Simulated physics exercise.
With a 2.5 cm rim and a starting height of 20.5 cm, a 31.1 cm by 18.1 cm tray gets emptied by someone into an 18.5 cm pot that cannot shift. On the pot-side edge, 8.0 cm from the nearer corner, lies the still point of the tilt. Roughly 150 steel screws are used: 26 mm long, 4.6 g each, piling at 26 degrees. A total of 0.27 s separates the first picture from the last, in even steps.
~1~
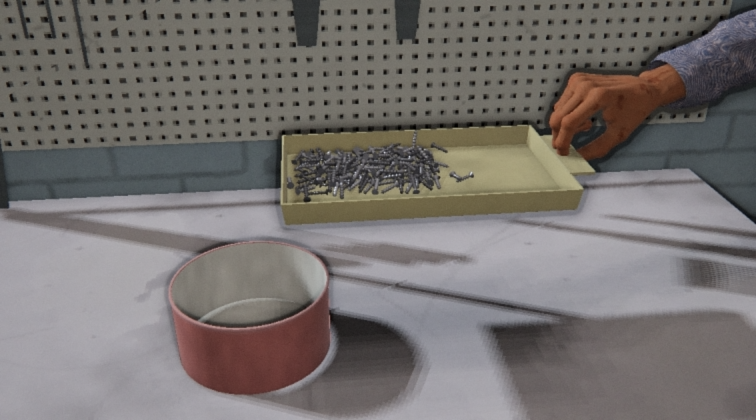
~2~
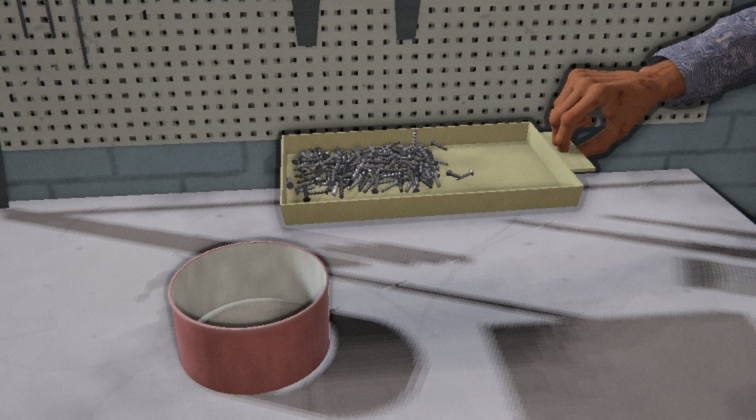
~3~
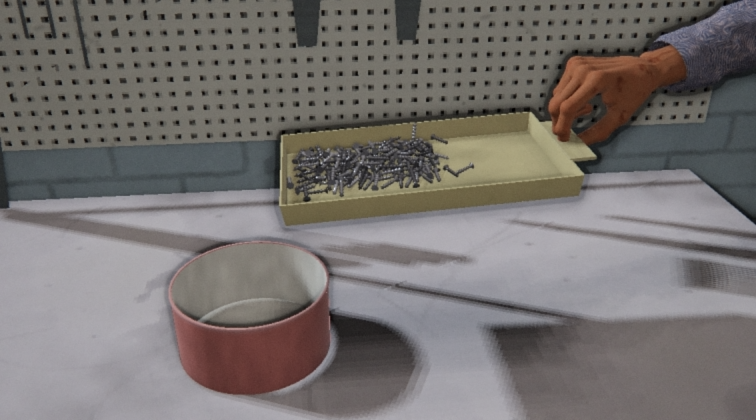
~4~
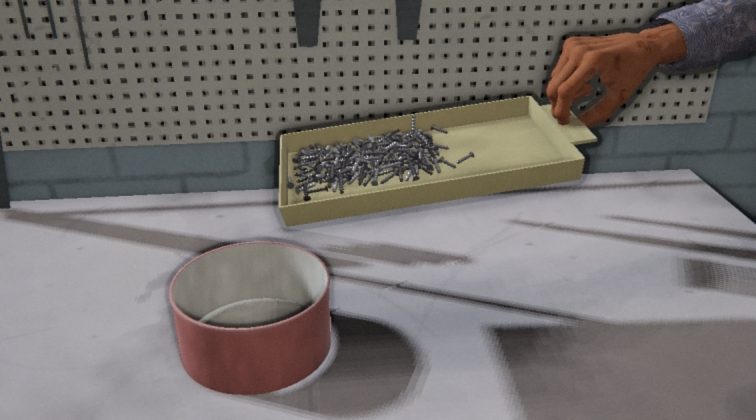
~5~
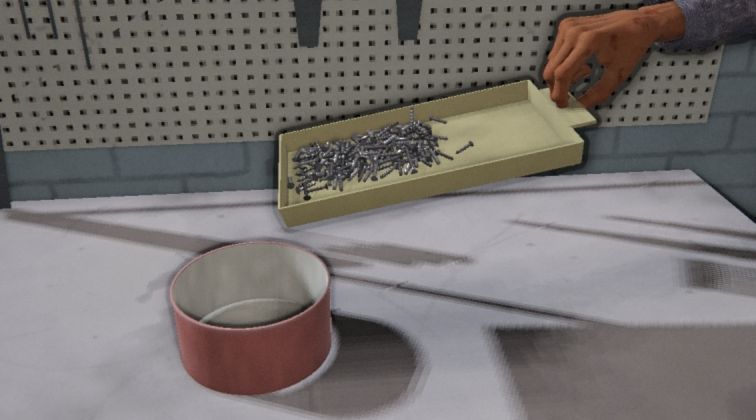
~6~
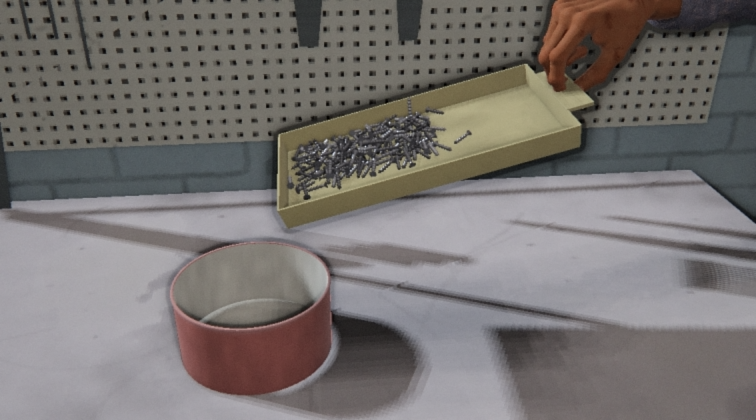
A shallow yellow tray holding a heap of steel screws rose slowly at its right end as a hand lifted it, while its left end stayed low behind a still red pot.
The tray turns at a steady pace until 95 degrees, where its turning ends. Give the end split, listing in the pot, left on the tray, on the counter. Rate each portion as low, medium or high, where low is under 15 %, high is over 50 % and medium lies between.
Pot high, left on the tray low, counter low.
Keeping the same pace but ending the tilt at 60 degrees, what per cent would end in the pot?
In that case, near 5 percent.
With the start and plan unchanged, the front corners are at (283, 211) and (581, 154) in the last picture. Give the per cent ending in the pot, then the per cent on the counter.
Pot 90; counter 10.
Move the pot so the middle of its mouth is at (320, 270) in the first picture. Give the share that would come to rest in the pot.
Roughly 25 percent would end up there.
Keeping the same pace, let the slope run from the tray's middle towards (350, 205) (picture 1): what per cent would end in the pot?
The share comes to about 80 in a hundred.
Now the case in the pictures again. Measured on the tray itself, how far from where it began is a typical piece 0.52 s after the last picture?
By then it sits near 6 cm from where it began.
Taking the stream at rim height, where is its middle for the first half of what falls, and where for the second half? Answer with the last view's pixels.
Earlier half at about (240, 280), later half at about (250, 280) in pixels.
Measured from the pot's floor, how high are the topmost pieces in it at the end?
Top level: Approx. 2.0 cm.
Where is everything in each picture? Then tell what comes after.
Tray tilt 0 degrees, front corners at (285, 203) and (579, 188); middle of the pieces at (368, 168); pot at (250, 281), in the first frame.
Tray tilt 1 degrees, front corners at (284, 203) and (579, 185); middle of the pieces at (368, 167), in the second frame.
Tray tilt 3 degrees, front corners at (283, 204) and (580, 174), lowest corner left front; middle of the pieces at (368, 163), in the third frame.
Tray tilt 7 degrees, front corners at (282, 205) and (580, 157), lowest corner left front; middle of the pieces at (368, 158), in the fourth frame.
Tray tilt 11 degrees, front corners at (282, 207) and (579, 141), lowest corner left front; middle of the pieces at (367, 153), in the fifth frame.
Tray tilt 15 degrees, front corners at (281, 208) and (577, 125), lowest corner left front; middle of the pieces at (366, 148); pot at (252, 281), in the sixth frame.
Then, 0.52 s after the last picture, tilt 53 degrees; the tray holds 100 %, the pot 0 %.
Then, 0.87 s after the last picture, tilt 78 degrees; the tray holds 90 %, the pot 5 %.
Then, 1.31 s after the last picture, tilt 95 degrees; the tray holds 30 %, the pot 65 %.
In the end, pot 95 %, tray 5 %, counter 0 %.
